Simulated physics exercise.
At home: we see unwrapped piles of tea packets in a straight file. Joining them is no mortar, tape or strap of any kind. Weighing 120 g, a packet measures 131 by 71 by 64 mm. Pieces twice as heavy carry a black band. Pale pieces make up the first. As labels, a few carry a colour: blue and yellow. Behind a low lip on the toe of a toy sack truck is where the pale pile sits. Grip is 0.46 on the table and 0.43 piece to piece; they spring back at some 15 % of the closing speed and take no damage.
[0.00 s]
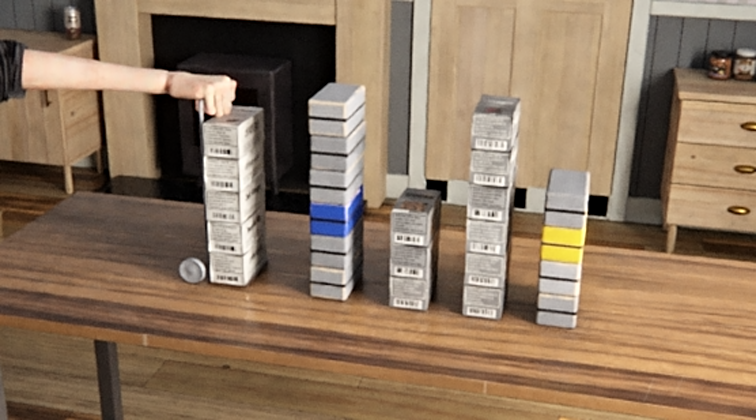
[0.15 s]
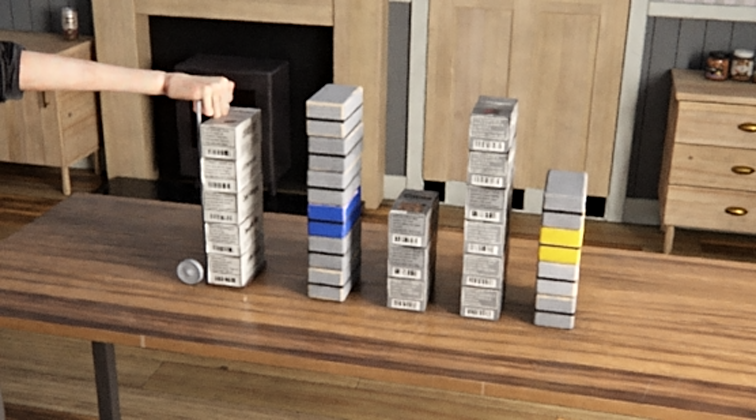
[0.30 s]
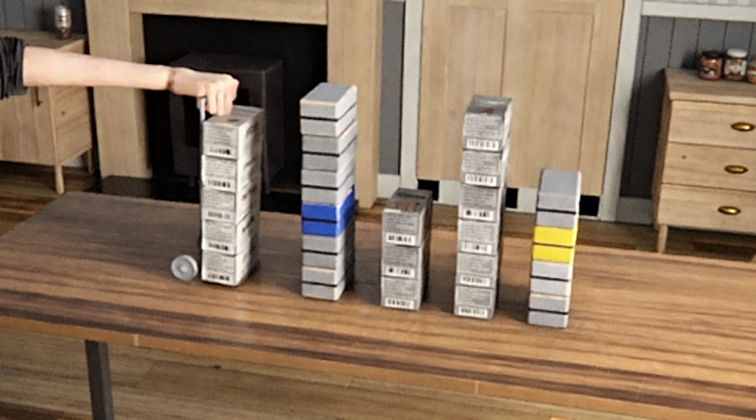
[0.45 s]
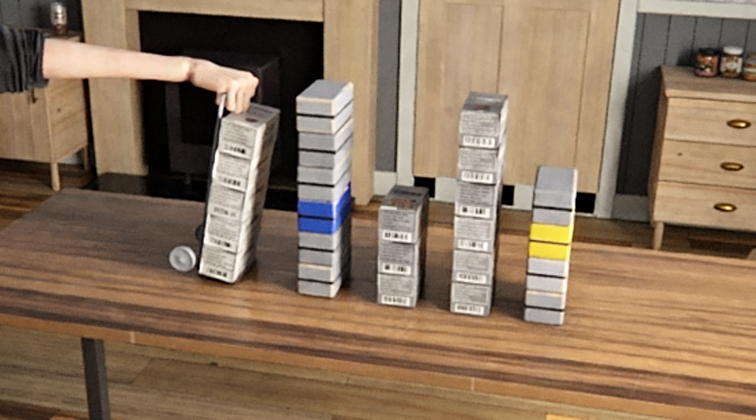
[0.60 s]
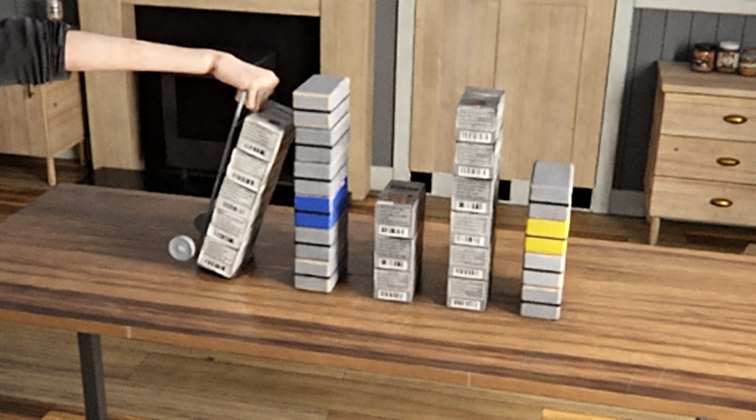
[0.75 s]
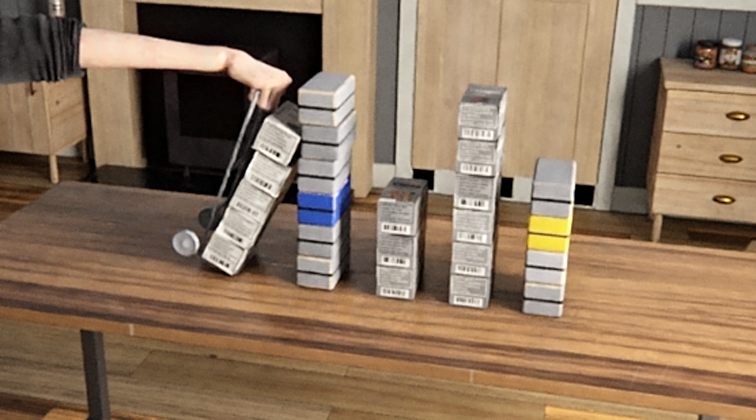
A pale stack of packets on a small hand truck being tilted rightward by a hand toward a blue-banded stack, its upper packets shifting.
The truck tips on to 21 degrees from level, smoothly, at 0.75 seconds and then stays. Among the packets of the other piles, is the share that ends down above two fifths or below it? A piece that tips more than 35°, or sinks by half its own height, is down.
It is below two fifths.
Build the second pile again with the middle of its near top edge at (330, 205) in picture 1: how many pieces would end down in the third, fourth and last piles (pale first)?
The tally would be third 0, then fourth 0, then last 0.
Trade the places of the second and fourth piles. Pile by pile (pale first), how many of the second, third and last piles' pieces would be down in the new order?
After the swap, the second pile would have 6 down, the third 3 and the last 4.
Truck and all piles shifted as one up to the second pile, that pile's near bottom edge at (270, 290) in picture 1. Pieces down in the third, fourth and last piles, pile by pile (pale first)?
After that shift, the third pile would have 0 down, the fourth 0 and the last 0.
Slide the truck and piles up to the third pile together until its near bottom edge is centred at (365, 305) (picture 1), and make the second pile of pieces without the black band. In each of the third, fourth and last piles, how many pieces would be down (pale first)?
The tally would be third 3, then fourth 6, then last 4.
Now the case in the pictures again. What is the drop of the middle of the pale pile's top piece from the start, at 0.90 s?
About 2 cm.
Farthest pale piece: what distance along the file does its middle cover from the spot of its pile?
Something like 12 cm along the file.
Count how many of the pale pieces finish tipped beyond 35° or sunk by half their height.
The number you get is 0.
After 0.90 s, 0 of the pale pile down; none of the 19 other packets down.
After 1.38 s, 0 of the pale pile down; none of the 19 other packets down, 1 disturbed.
In the end (1.8 s), 0 of the pale pile down; none of the 19 other packets down, 2 disturbed; blue packet unmoved; yellow packet unmoved. That is 0 per cent. From the last view, middles, blue packet near (324, 197), yellow packet near (550, 221).
